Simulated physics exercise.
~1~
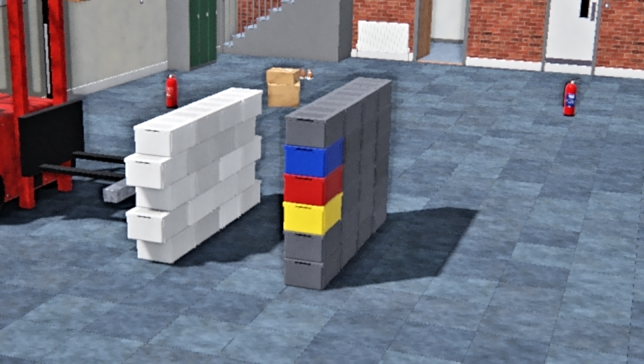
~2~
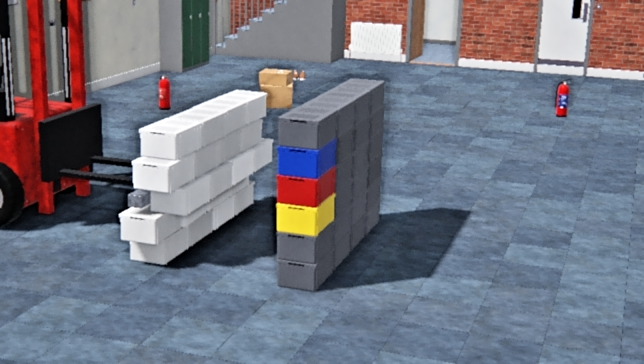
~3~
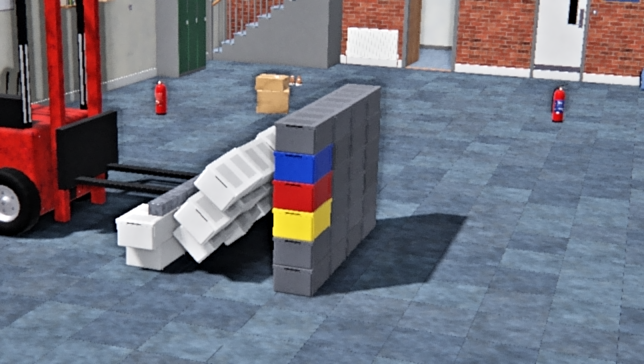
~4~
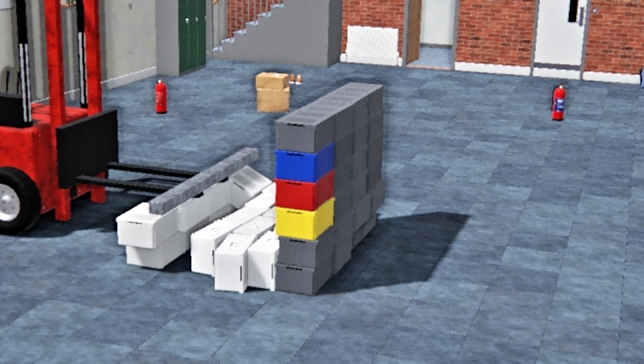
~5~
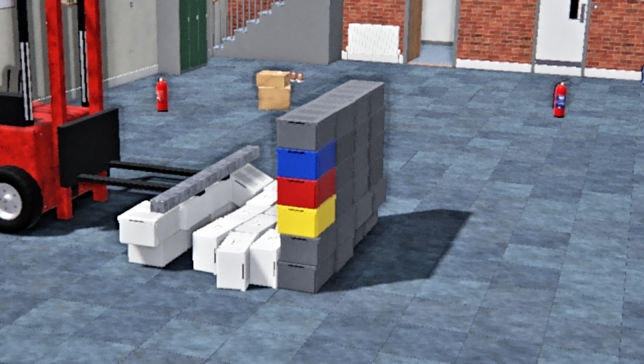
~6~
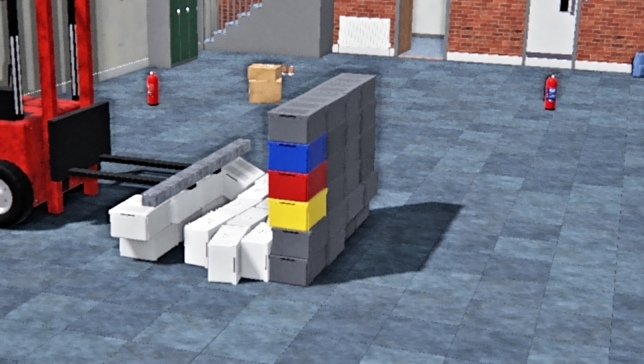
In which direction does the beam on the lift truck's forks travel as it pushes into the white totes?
The beam moves to the right, driving into the white totes and toward the grey wall.
